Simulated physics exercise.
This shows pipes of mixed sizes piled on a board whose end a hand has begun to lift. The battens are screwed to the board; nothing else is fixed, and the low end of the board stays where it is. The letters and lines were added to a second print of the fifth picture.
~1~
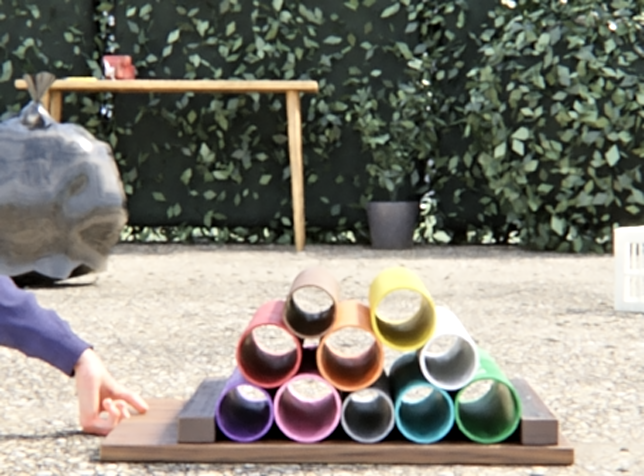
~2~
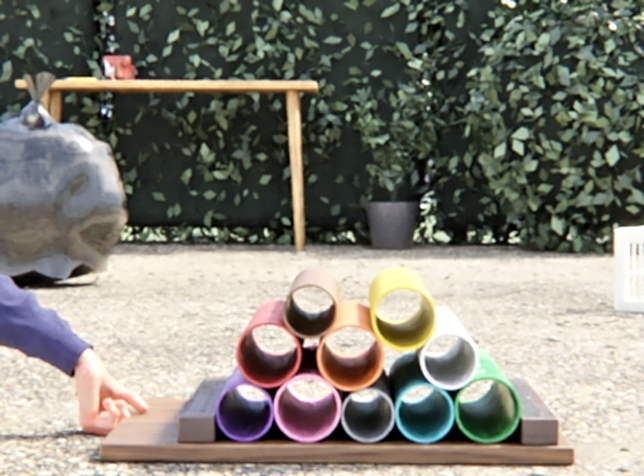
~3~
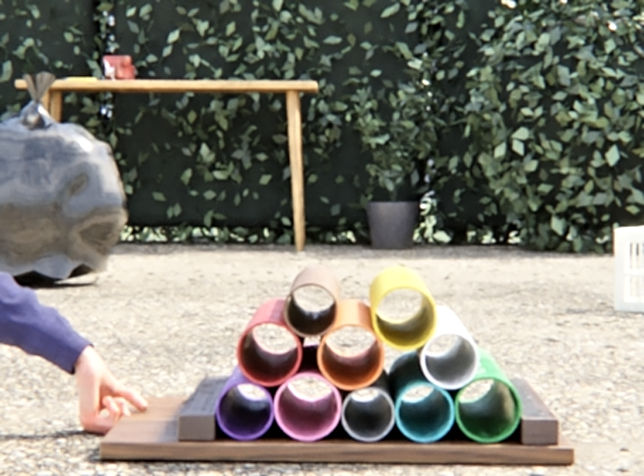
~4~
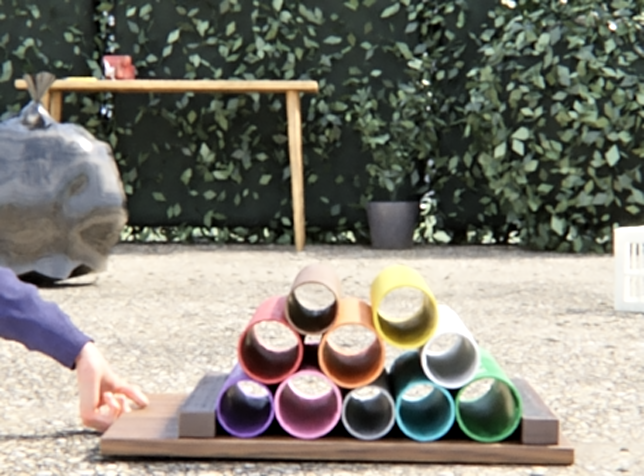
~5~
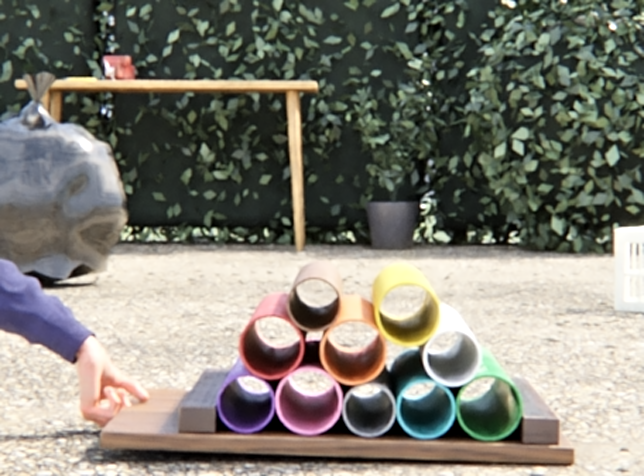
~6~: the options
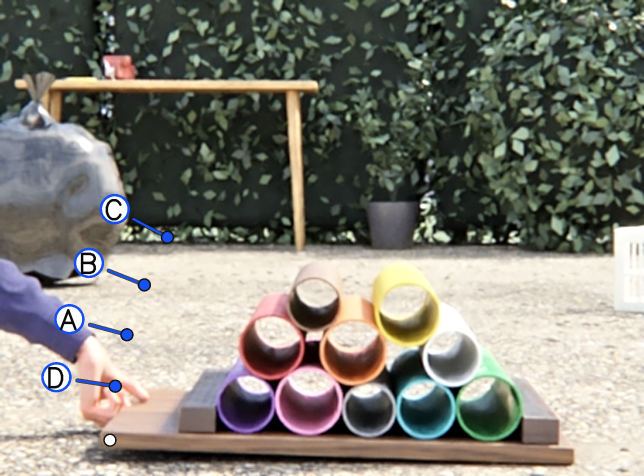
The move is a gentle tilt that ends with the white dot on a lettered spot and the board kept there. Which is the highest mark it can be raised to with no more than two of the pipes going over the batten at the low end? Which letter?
Raise it to B.
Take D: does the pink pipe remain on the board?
Yes.
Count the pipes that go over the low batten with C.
It comes to four.
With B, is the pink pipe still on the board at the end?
Yes, with B.
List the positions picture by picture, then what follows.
The first picture shows turquoise pipe (424, 413); green pipe (488, 409); orange pipe (351, 357).
The second picture shows orange pipe (351, 357); white pipe (450, 360).
The third picture shows board (338, 415); yellow pipe (405, 317).
The fourth picture shows board (338, 413); purple pipe (246, 408); pink pipe (308, 405).
The fifth picture shows board (338, 410); purple pipe (246, 403); pink pipe (309, 401).
On the marked copy, A at (127, 335); B at (145, 285); C at (168, 237); D at (116, 387); the white dot at (110, 440).
With B. Early on, board at 15°.
Further on, board at 21°.
At the end, board at 21°, none over the low batten.
As for the rest, A none over the low batten; C four over the low batten (orange, white, yellow, brown); D none over the low batten.
